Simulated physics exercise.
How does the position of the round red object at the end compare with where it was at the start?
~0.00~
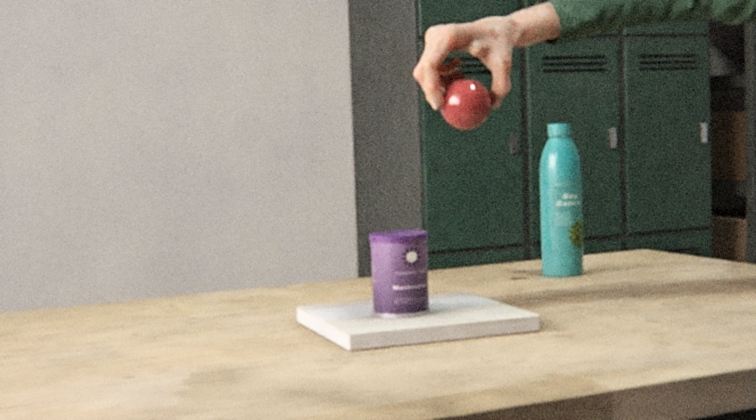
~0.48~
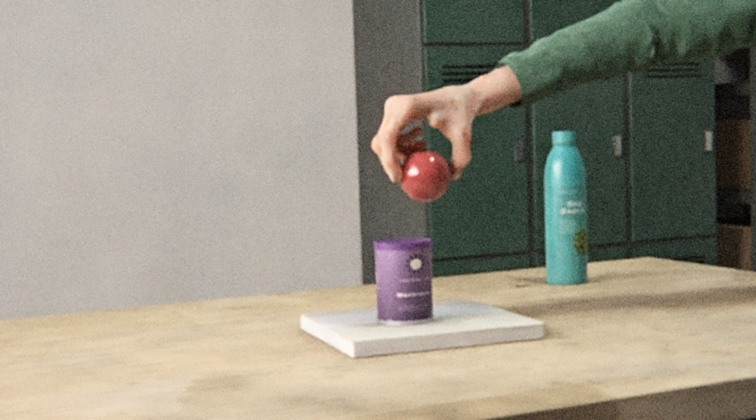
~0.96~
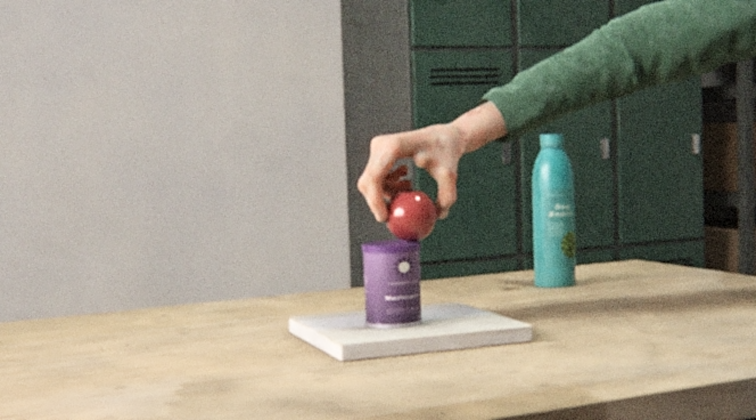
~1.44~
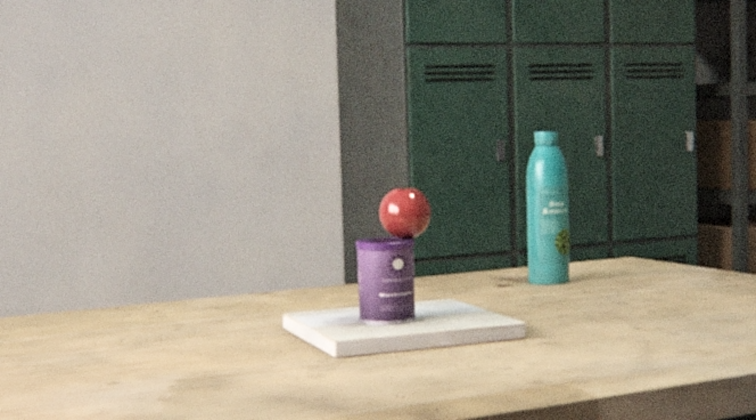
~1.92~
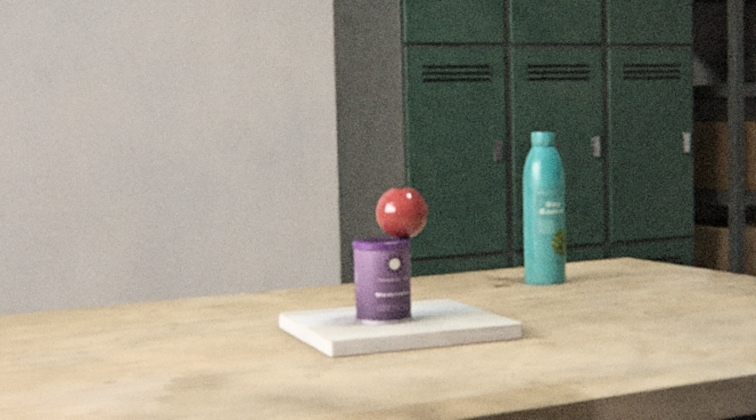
At the start it is held in a hand in the air, above and to the right of the purple tin. At the end it is lower and further left, resting on top of the tin with no hand holding it.
